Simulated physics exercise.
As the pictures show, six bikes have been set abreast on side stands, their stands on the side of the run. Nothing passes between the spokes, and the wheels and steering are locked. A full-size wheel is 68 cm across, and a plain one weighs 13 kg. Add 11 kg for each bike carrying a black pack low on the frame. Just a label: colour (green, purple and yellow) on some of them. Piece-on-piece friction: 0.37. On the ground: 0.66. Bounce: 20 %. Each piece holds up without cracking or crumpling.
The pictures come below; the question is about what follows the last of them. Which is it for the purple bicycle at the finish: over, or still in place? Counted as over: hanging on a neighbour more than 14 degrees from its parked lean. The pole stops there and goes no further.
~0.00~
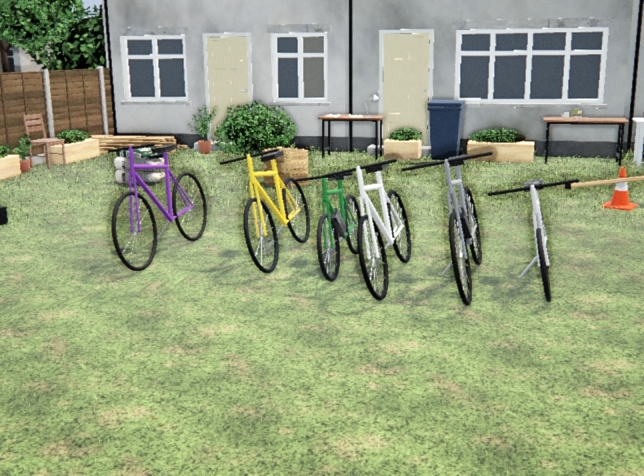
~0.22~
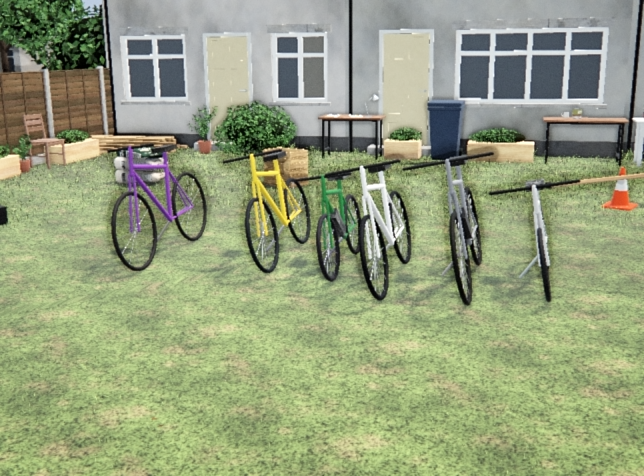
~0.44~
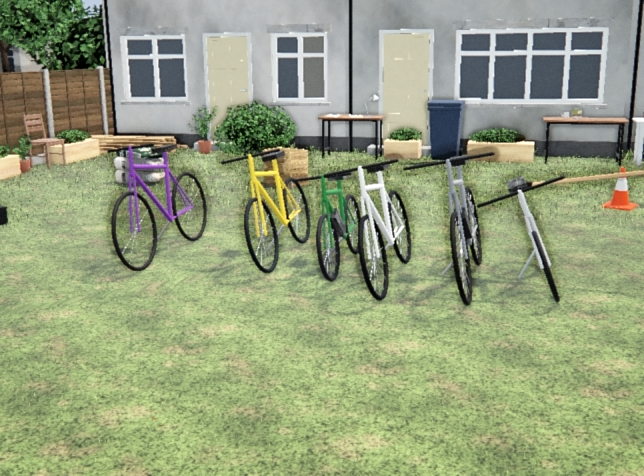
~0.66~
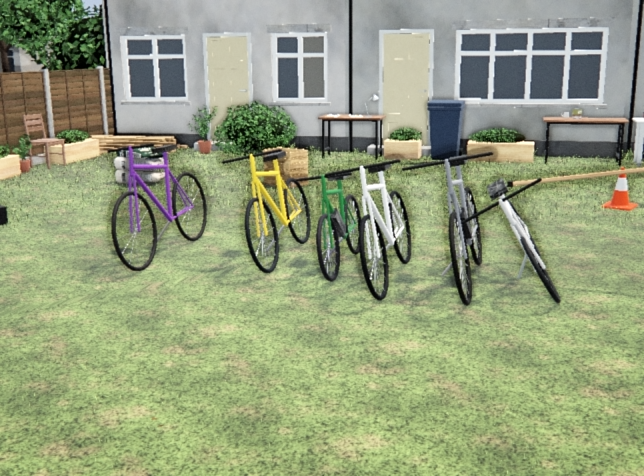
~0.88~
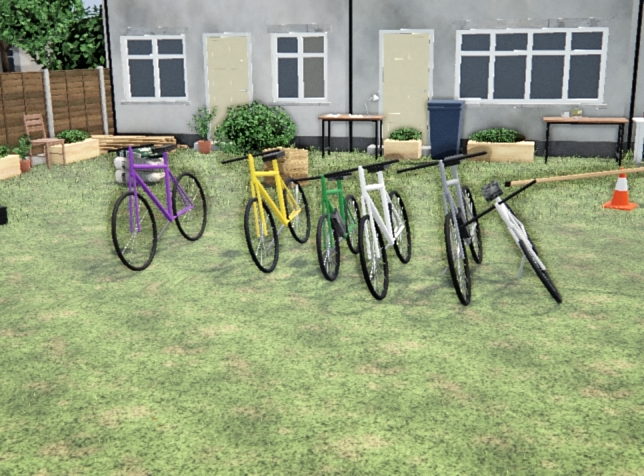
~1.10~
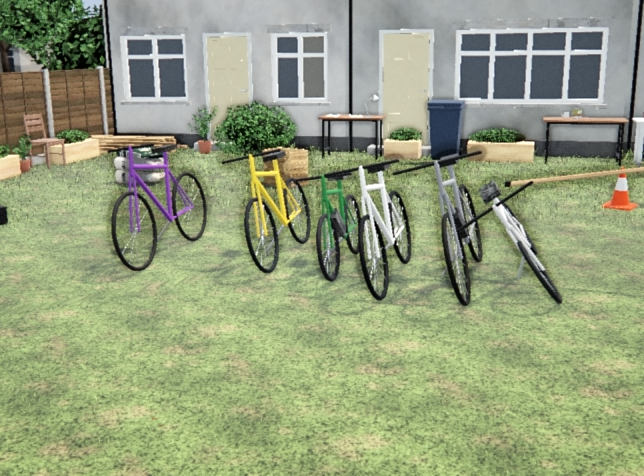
Still in place.
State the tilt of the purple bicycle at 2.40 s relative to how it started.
About 0°.
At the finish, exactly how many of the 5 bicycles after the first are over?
Tally: 4.
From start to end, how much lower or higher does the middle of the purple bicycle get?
It finishes some 0 cm lower than at the start.
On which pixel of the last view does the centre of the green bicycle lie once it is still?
I'd place it at about (294, 232) in the final view.
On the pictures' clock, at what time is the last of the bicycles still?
Somewhere close to 3.5 s.
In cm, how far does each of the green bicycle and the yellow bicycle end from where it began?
Result: Green at 40 cm, yellow at 60 cm.
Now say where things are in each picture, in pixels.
In the first picture (places mark the middle of the side facing us), pole end (569, 187) 14 cm from the first bicycle; purple bicycle (183, 194); yellow bicycle (303, 196); green bicycle (317, 235); the rest undisturbed.
The second picture shows pole end pushing; purple bicycle (183, 194).
The third picture shows pole end (530, 185) pushing; purple bicycle (183, 194); the rest undisturbed.
The fourth picture shows pole end (511, 185) pushing; purple bicycle (183, 194); the rest undisturbed.
The fifth picture shows pole end (509, 185) stopped; purple bicycle (183, 194); the rest undisturbed.
The sixth picture shows pole end (509, 185) stopped; purple bicycle (183, 194); yellow bicycle (305, 196); green bicycle (317, 235); steepest lean 4°, the bicycle at (444, 245); one has shifted.
After 1.98 s, 1 of the 5 other bicycles over; purple bicycle unmoved.
After 2.40 s, 2 of the 5 other bicycles over; purple bicycle unmoved; green bicycle leaning 14°.
After 2.88 s, 4 of the 5 other bicycles over; purple bicycle unmoved; green bicycle leaning 60°.
At rest (3.5 s), 4 of the 5 other bicycles over; purple bicycle unmoved; yellow bicycle leaning 68°; green bicycle leaning 64°. One left standing. As the last picture would show them, middles, purple bicycle near (158, 197), yellow bicycle near (224, 223).
